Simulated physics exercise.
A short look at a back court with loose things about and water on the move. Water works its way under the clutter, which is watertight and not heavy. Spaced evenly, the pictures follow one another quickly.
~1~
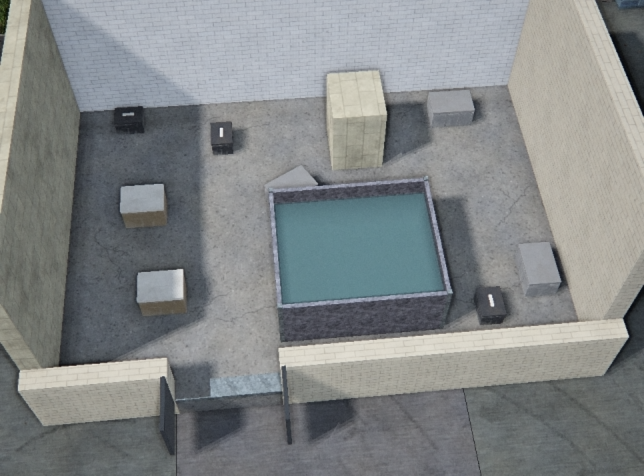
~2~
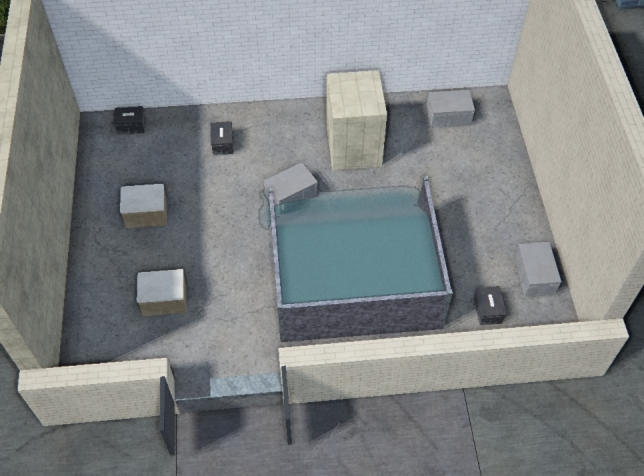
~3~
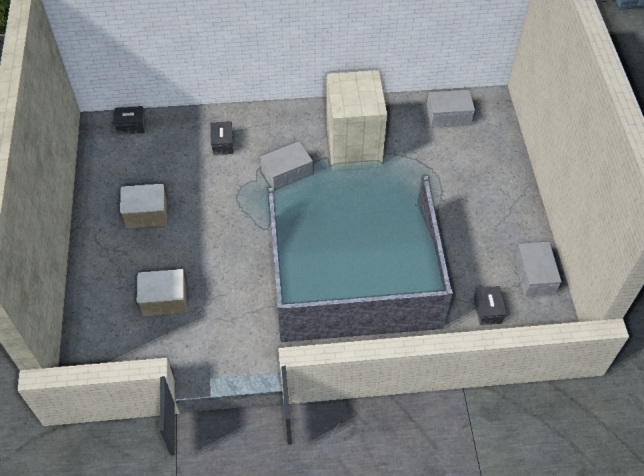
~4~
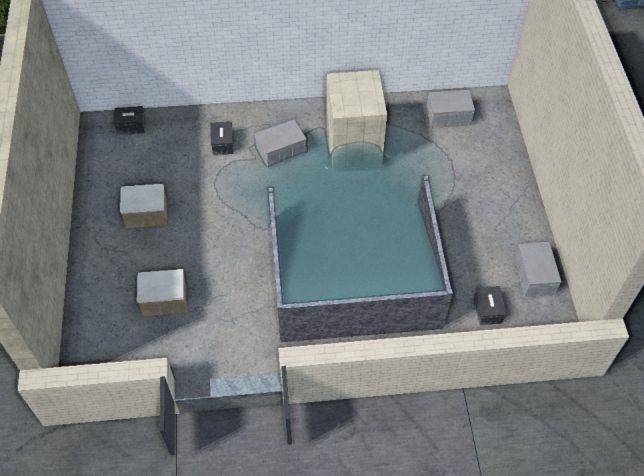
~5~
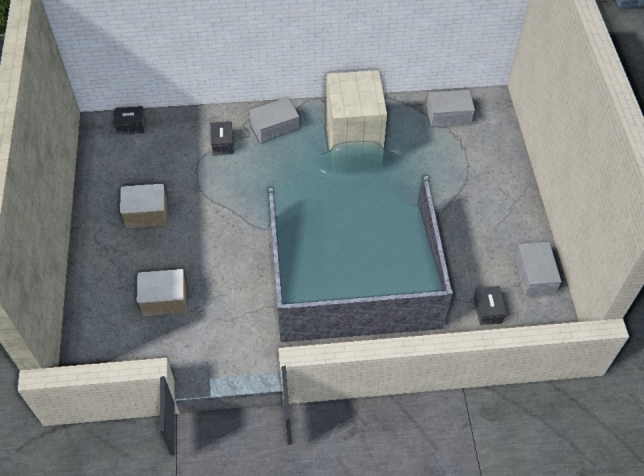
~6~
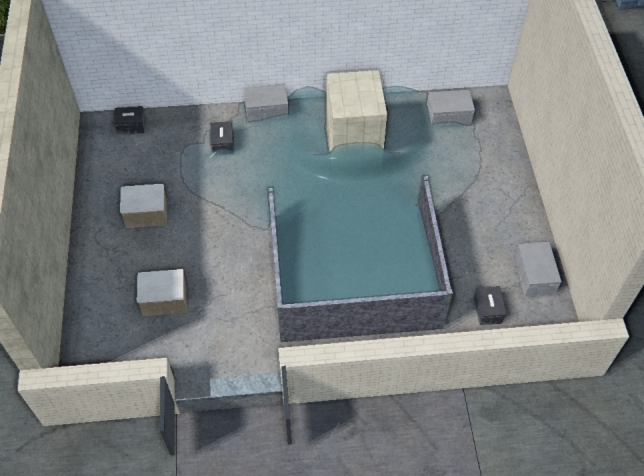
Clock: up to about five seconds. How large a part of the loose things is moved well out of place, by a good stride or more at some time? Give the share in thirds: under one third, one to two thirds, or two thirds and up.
Counting the far movers, it's high - two thirds or more.
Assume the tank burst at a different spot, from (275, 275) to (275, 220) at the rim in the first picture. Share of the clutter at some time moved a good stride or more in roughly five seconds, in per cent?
My figure is about 50 %.
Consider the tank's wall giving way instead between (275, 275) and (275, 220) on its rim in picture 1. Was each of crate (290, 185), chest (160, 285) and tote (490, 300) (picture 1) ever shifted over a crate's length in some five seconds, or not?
Fell short, went past that, fell short.
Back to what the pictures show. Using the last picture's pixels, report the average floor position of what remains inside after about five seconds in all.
Near (301, 274).
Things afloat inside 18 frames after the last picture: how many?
Result - 3.
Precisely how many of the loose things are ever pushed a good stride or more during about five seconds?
I make it 8.
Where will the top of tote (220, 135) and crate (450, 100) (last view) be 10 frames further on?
Estimated: (95, 104); (491, 83).
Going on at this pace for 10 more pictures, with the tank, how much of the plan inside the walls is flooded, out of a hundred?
Close to 55 %.
A moment on, 1 of 8 are well off their spots; 1 afloat.
Next, 4 of 8 are well off their spots; 4 afloat.
Later, 4 of 8 are well off their spots; 3 afloat.
In the end, 7 of 8 are well off their spots, and 8 have been at some point; 4 afloat.
